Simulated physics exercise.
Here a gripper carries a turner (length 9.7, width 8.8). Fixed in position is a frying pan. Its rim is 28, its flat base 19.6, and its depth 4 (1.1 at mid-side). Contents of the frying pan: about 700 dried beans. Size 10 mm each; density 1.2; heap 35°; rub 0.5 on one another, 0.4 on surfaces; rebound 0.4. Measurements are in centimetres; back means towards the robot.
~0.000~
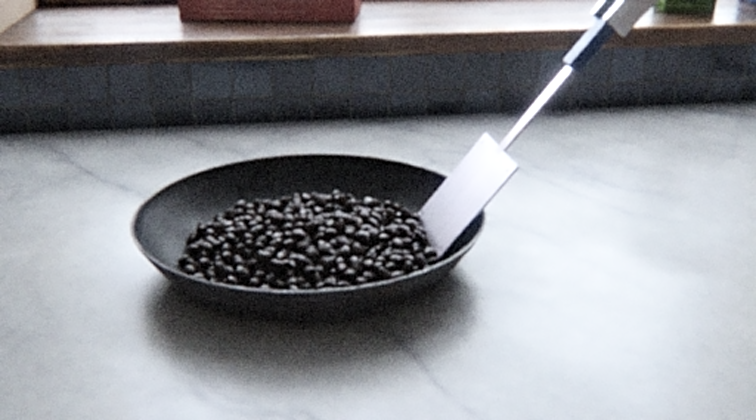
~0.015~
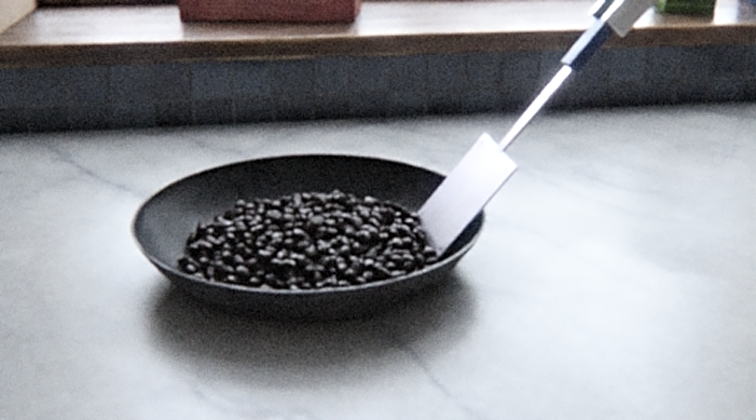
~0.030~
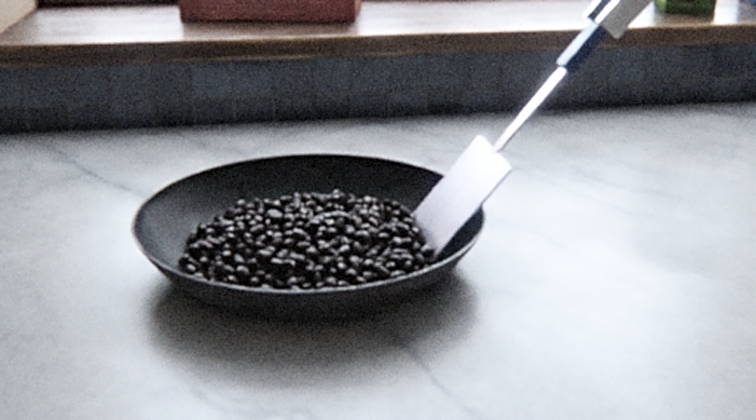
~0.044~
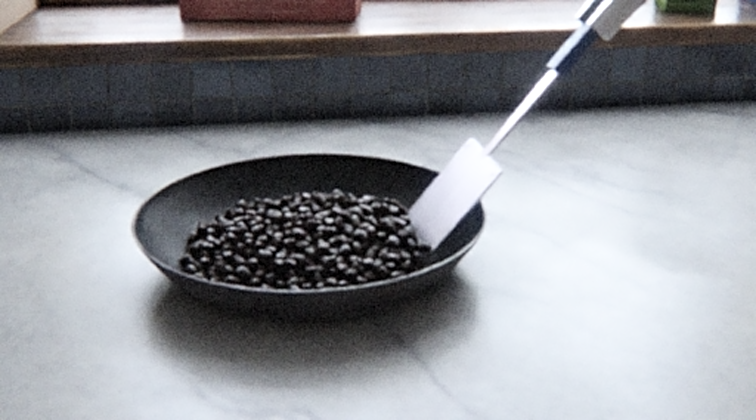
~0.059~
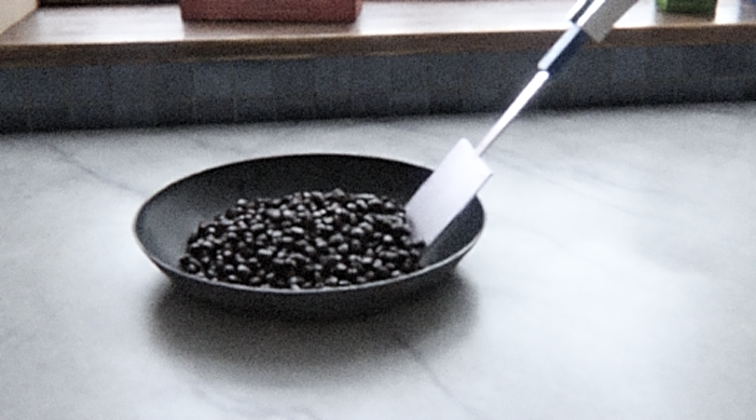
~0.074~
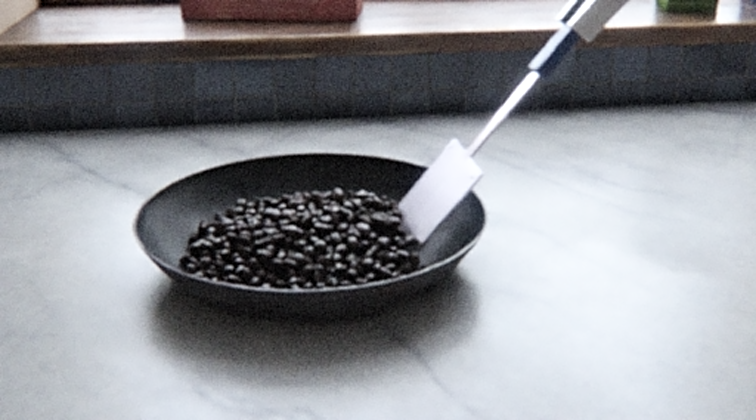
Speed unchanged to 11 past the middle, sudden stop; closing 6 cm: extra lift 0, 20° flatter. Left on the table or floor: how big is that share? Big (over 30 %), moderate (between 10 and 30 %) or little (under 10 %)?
The share is moderate.
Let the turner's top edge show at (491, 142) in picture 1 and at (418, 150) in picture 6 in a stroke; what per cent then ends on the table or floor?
Near 35 in a hundred.
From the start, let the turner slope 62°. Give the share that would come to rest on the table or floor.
Somewhere around 25 per cent would end on the table or floor.
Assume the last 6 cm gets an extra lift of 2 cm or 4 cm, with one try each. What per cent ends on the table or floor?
Roughly 20 % and then 15 %.
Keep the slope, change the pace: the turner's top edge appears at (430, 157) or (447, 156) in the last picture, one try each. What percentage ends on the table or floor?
Roughly 30 and 30 percent.
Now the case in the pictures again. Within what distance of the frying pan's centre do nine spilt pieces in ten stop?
The distance is roughly 25 cm.
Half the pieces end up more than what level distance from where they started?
The figure is about 7 cm.
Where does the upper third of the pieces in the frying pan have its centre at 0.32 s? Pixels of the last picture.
(197, 223).
After 0.20 s, sloping 51°, highest piece 4 above the table; 697 in the frying pan.
After 0.32 s, sloping 46°, highest piece 5 above the table; 697 in the frying pan.
After 0.58 s, sloping 31°, highest piece 6 above the table; 564 in the frying pan, 129 on the table or floor, 4 on the blade or in flight.
After 1.63 s, sloping 31°, highest piece 6 above the table; 562 in the frying pan, 135 on the table or floor.
At rest, 562 in the frying pan, 135 on the table or floor. That is 19 % on the table or floor.
